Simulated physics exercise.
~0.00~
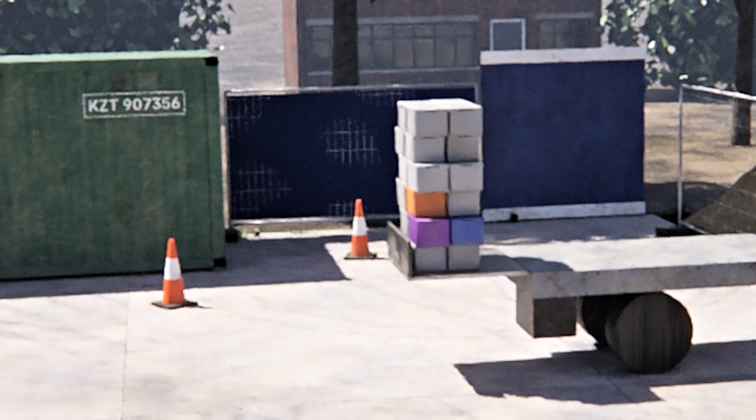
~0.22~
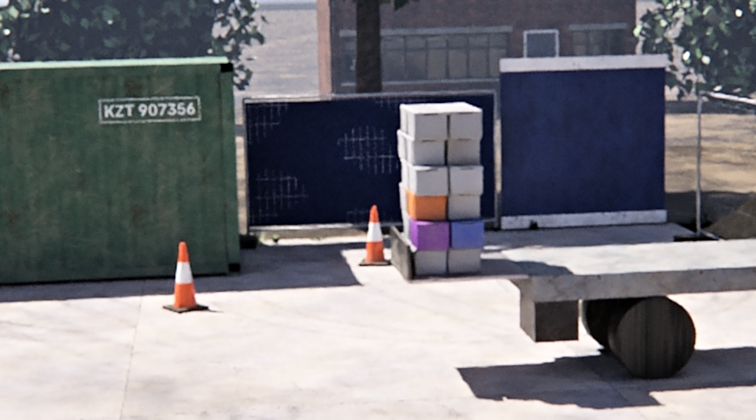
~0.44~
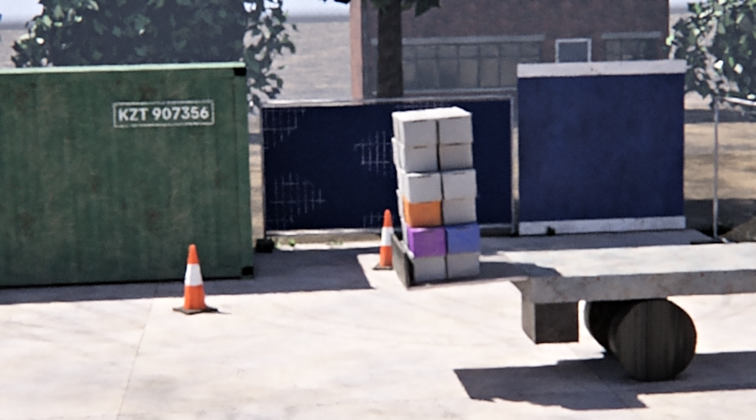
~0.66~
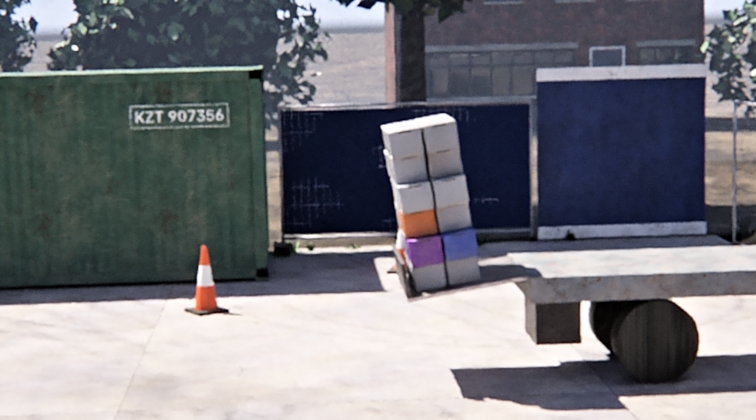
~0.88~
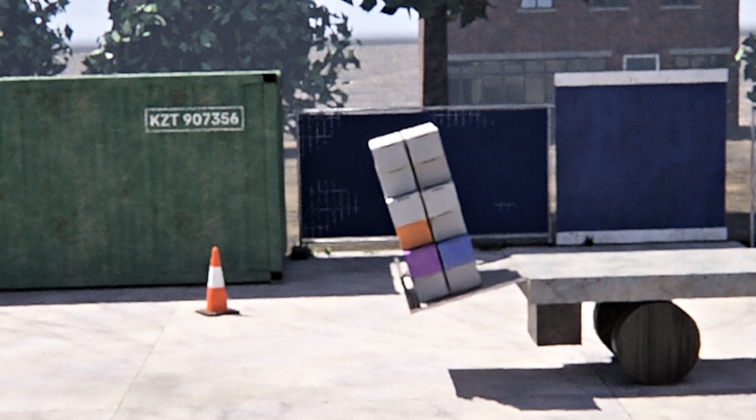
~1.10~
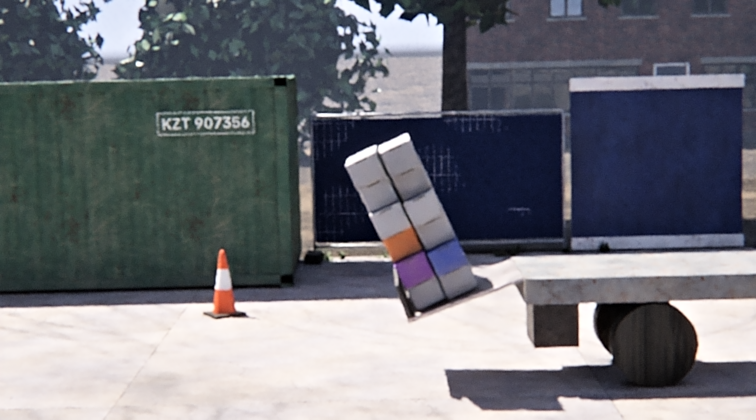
The clip opens on a stack of pale boxes, with orange, purple and blue ones low down, upright on a flap at the left end of a flat platform. The flap tilts steadily down to the left and the stack leans left with it, as the view shifts slightly.
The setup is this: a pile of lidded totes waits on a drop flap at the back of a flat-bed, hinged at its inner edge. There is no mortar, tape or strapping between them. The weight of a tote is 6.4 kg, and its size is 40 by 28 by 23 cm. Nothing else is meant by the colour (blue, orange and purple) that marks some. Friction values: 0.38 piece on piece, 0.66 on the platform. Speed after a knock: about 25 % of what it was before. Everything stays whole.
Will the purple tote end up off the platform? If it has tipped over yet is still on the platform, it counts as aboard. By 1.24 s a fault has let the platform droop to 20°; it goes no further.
No, it is still on the platform.
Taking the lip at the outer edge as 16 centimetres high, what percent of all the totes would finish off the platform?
80 per cent.
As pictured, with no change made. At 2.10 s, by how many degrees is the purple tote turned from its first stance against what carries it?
0°.
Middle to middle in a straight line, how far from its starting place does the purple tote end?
Straight-line shift: Approx. 35 cm.
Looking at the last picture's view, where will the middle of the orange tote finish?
Resting position, last image: About (347, 370).
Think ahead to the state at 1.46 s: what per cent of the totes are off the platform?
50 %.
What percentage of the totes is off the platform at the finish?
60 per cent.
After 1.46 s, slope 20°; 12 of the 24 totes off the platform; purple tote leaning 29°; orange tote leaning 35°.
After 2.10 s, slope 20°; 14 of the 24 totes off the platform; purple tote shifted 42 mm; orange tote leaning 51°, 82 cm lower.
By the end (3.3 s), slope 20°; 14 of the 24 totes off the platform; purple tote shifted 6 cm; orange tote on its side; blue tote shifted 32 mm. As the last picture would show them, middles, purple tote near (412, 271), orange tote near (347, 370).
